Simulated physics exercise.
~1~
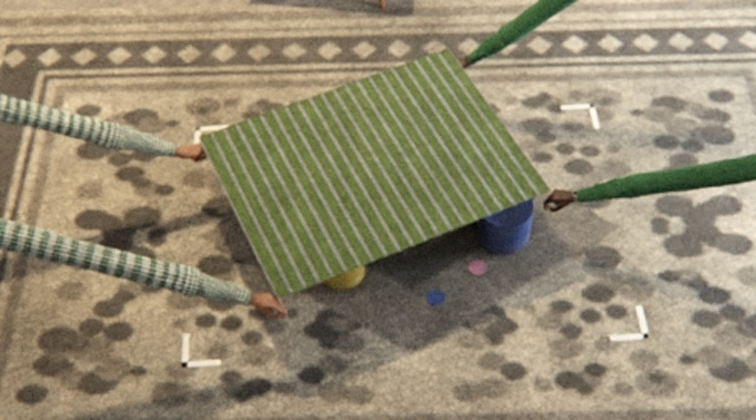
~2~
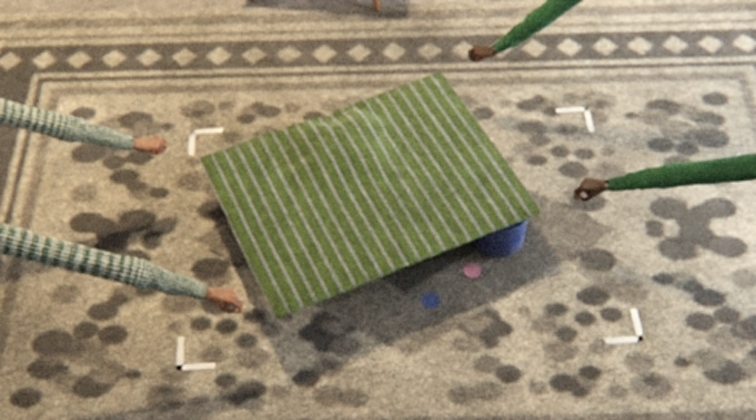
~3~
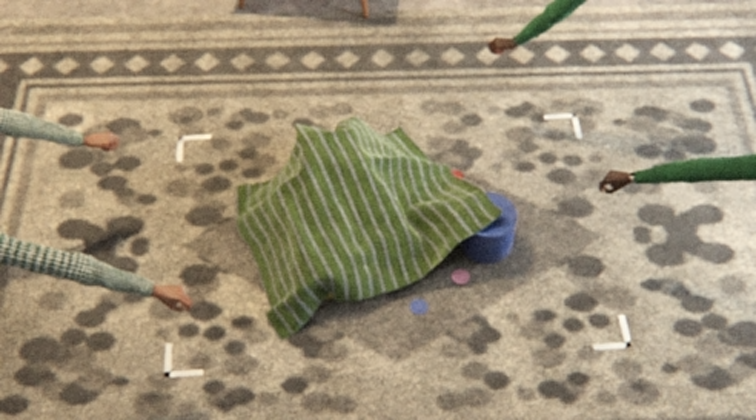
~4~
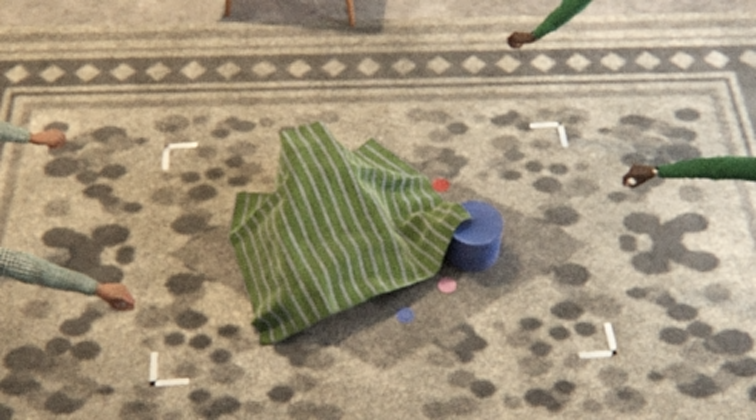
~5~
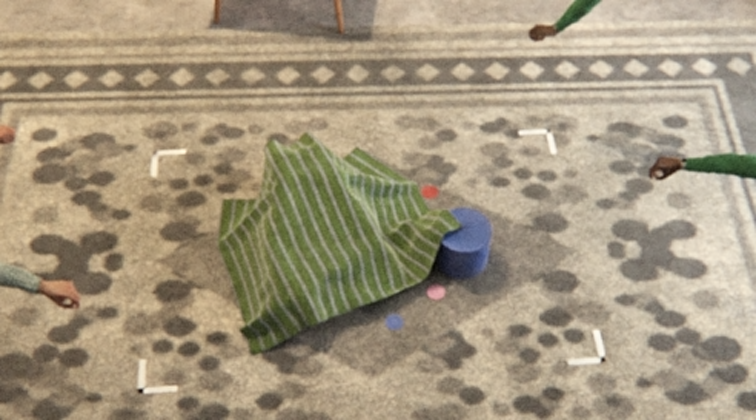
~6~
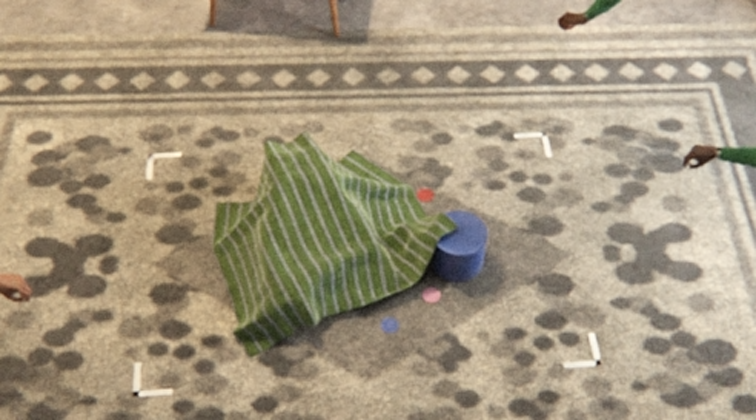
A patterned living-room floor, seen from high above, has a dark diamond border along the back and pale corner marks. Two arms in pale knitted sleeves on the left and two in green sleeves on the right hold a green striped sheet level over a blue bucket and a yellow object. The hands let go, and the sheet drops, sagging and crumpling over upright things beneath. As the arms draw away, it settles into a peaked, folded heap. The blue bucket stands largely exposed at its right, with a red lid, a pink saucer and a blue disc uncovered nearby.
